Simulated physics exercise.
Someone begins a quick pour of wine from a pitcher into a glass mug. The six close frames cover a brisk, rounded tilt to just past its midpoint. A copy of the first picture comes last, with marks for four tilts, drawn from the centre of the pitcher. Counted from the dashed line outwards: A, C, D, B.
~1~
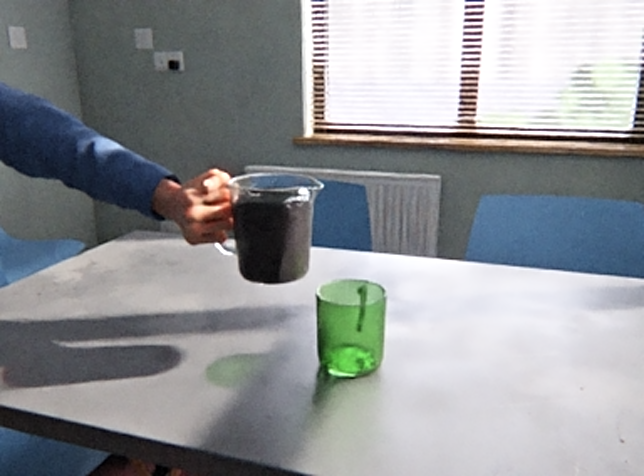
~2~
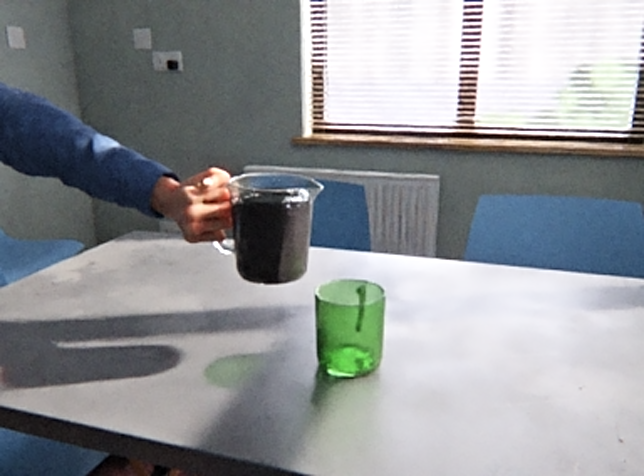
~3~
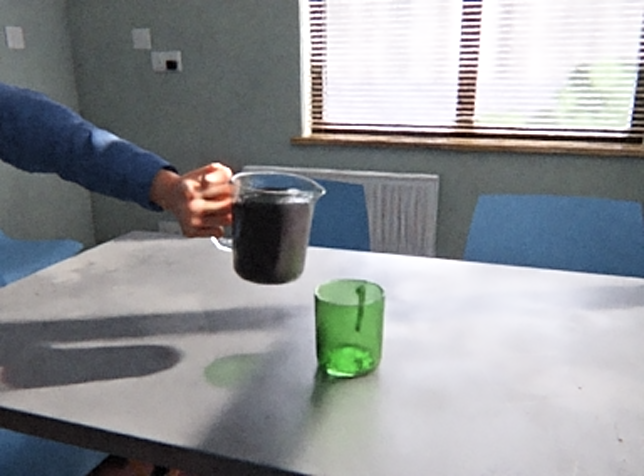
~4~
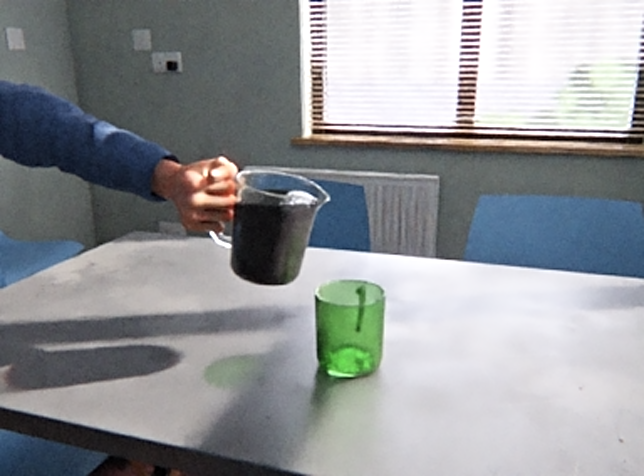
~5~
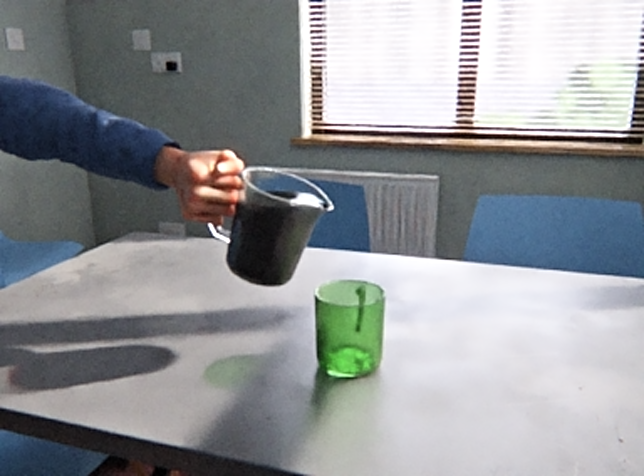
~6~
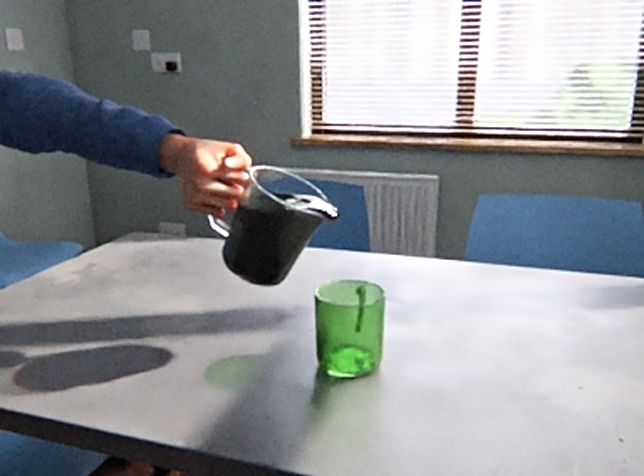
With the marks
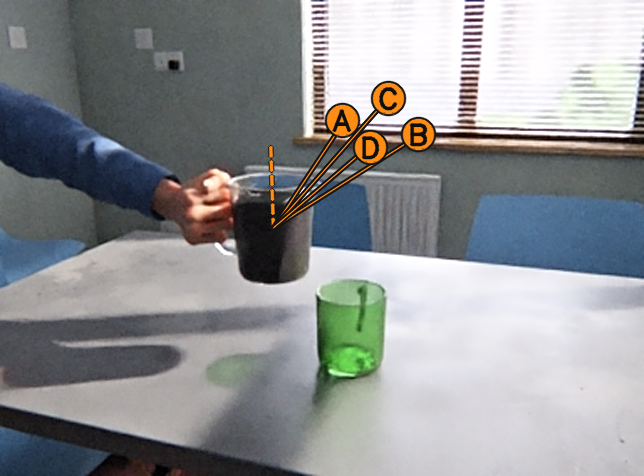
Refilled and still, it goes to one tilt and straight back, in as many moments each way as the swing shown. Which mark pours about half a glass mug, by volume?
Use tilt B.
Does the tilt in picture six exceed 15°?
Yes.
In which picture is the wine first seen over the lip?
In picture 6.
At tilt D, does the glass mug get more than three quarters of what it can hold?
No, it does not.
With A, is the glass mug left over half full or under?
Under half.
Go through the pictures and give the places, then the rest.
Upright, lip at (320, 187); rim of the glass mug round (351, 291); nothing has left yet, in the first picture.
Upright, lip at (320, 188); nothing has left yet, in the second picture.
Tipped about 5°, lip at (322, 192); nothing has left yet, in the third picture.
Tipped about 12°, lip at (327, 199); nothing has left yet, in the fourth picture.
Tipped about 19°, lip at (330, 208); nothing has left yet, in the fifth picture.
Tipped about 27°, lip at (333, 217); wine is over the lip, down to (333, 217), in the sixth picture.
In orange, A at (334, 136); B at (404, 144); C at (376, 110); D at (356, 157).
For tilt A, the glass mug ends with about 16 % of what it can hold.
For tilt B, the glass mug ends with about 50 % of what it can hold.
For tilt C, the glass mug ends with about 26 % of what it can hold.
For tilt D, the glass mug ends with about 37 % of what it can hold.
